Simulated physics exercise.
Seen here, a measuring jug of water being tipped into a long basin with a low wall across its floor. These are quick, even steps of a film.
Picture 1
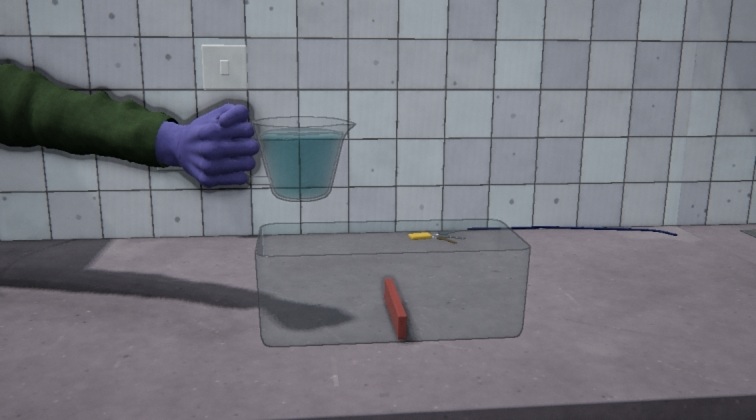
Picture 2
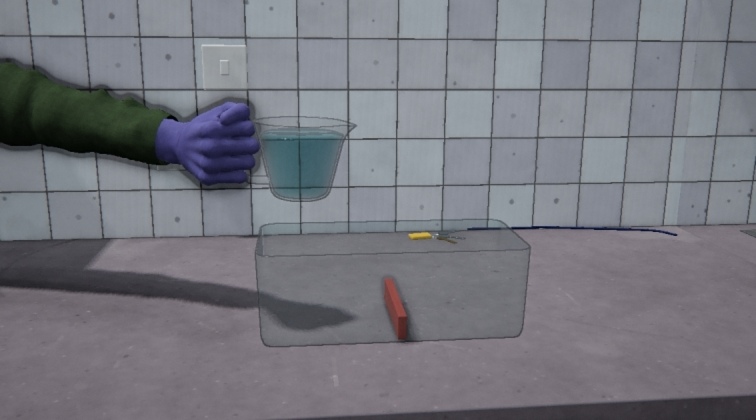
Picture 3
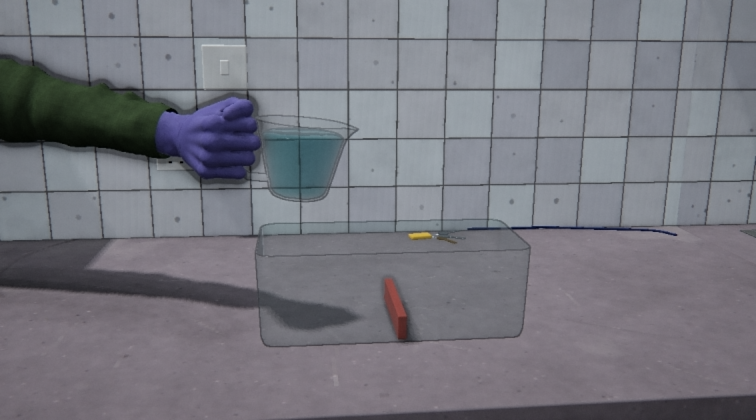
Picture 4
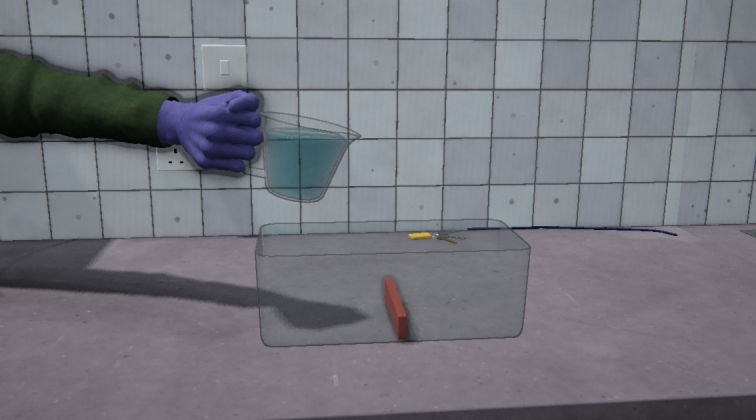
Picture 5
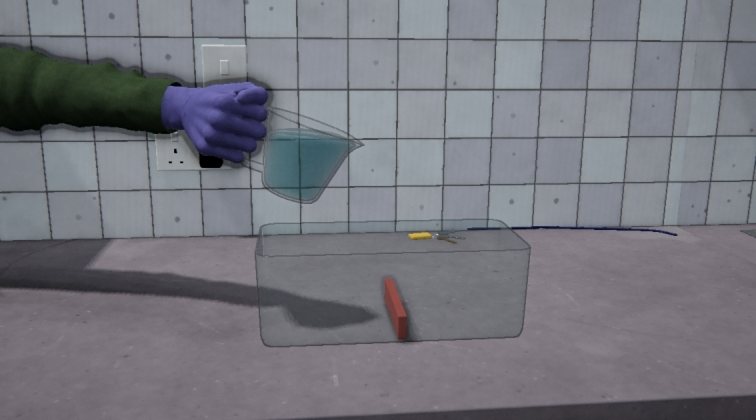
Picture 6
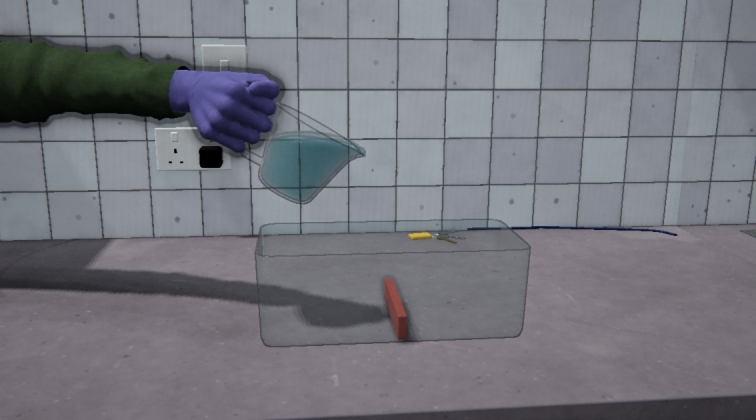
A purple-gloved hand tilting a clear jug of blue water to the right above a long transparent basin on a counter.
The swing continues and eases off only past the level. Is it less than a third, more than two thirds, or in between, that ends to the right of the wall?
In the end between a third and two thirds is right of the wall.
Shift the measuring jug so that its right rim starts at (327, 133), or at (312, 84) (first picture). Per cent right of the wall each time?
First some 10, then 10 per cent.
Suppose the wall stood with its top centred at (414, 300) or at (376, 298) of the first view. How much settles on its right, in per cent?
Roughly 20 per cent, and 90 per cent.
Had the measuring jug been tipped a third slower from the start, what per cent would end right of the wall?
About 60 per cent.
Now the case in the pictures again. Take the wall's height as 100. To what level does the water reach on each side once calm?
The left part 30 per cent, the right part 30.
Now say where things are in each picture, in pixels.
In the first frame, it leans 0°; its right rim is at (356, 123); the water meets the walls at (258, 133) and (343, 132); the long basin's rim runs from (258, 240) to (515, 234); the wall's top is at (395, 297).
In the second frame, it leans 1°; its right rim is at (357, 124); the water meets the walls at (259, 132) and (344, 134).
In the third frame, it leans 5°; its right rim is at (359, 128); the water meets the walls at (261, 131) and (345, 135).
In the fourth frame, it leans 12°; its right rim is at (362, 135); the water meets the walls at (264, 131) and (349, 138).
In the fifth frame, it leans 20°; its right rim is at (365, 144); the water meets the walls at (268, 133) and (355, 140).
In the sixth frame, it leans 30°; its right rim is at (366, 155); the water meets the walls at (268, 139) and (364, 148); 1 per cent is over the edge.
A moment on, the measuring jug is tipped on its side and 44 per cent is still to pour, 9 is left of the wall and 23 right of it.
Next, the measuring jug is tipped on its side and 9 per cent is still to pour, 38 is left of the wall and 45 right of it.
Then the measuring jug is tipped on its side and 1 per cent is still to pour, 49 is left of the wall and 49 right of it.
Later the measuring jug is tipped on its side and 0 per cent is still to pour, 50 is left of the wall and 49 right of it.
Finally, 50 per cent lies left of the wall, 49 right of it and 1 outside.
